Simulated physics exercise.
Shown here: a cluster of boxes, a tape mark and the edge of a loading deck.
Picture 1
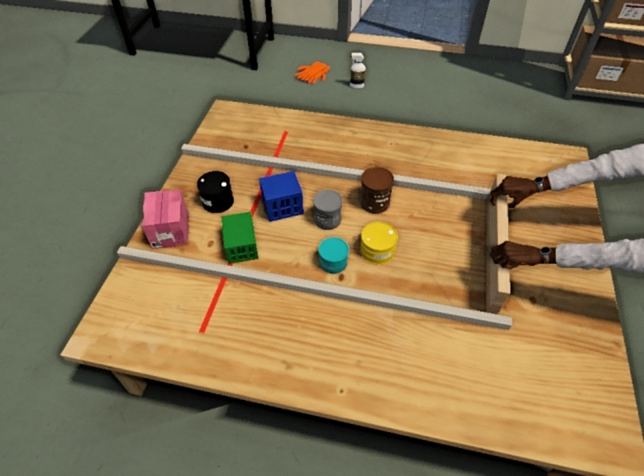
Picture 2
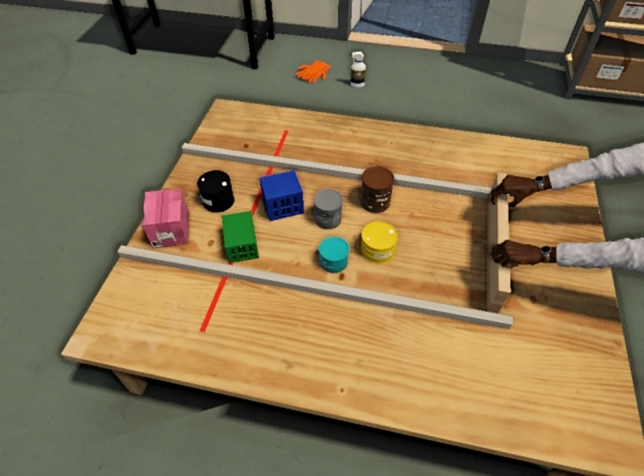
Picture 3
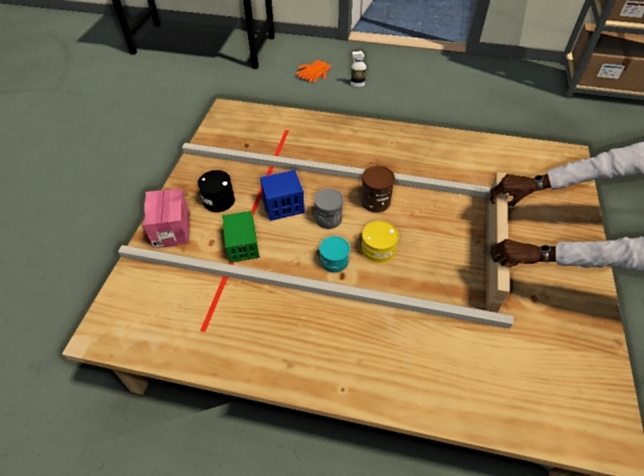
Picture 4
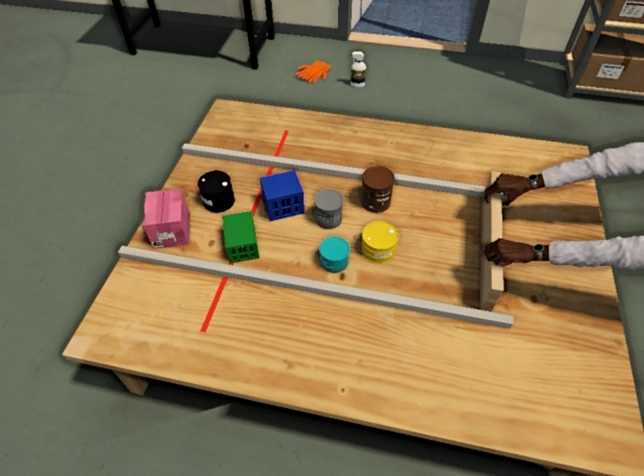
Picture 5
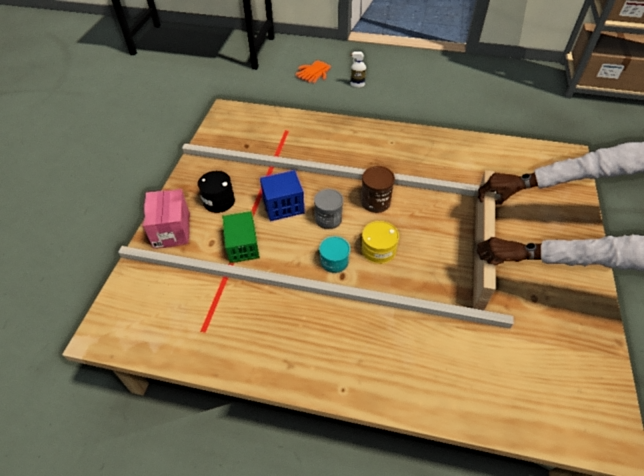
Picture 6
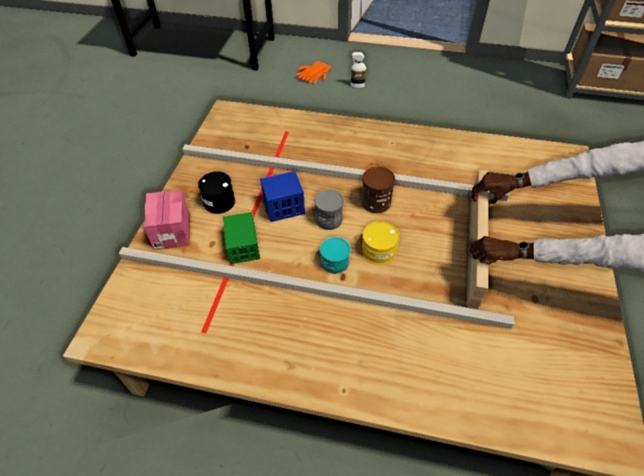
Wooden plank held by two hands sliding slightly left between rails on a table, the coloured boxes and tubs staying still.
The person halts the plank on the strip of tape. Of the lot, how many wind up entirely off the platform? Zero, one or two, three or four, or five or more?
Entirely off: Zero.
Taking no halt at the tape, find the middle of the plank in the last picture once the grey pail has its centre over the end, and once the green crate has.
First near (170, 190), second near (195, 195).
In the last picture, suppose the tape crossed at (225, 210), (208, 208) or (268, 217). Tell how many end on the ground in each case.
Try 1: 2; try 2: 2; try 3: 0.
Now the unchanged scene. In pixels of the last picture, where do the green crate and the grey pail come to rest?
(194, 232), and the other (240, 196).
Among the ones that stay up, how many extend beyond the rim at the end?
Tally: 0.
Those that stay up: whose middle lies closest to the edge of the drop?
Nearest at the end: The black canister.
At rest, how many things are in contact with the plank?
It's 4 of them.
Soon after, none off yet; pink parcel at rest near (168, 220); black canister at rest near (217, 193); green crate at rest near (241, 238).
After that, none off yet; pink parcel at rest near (168, 220); black canister at rest near (216, 193); green crate displaced a little near (235, 236).
In the end, the number that fall off is zero.
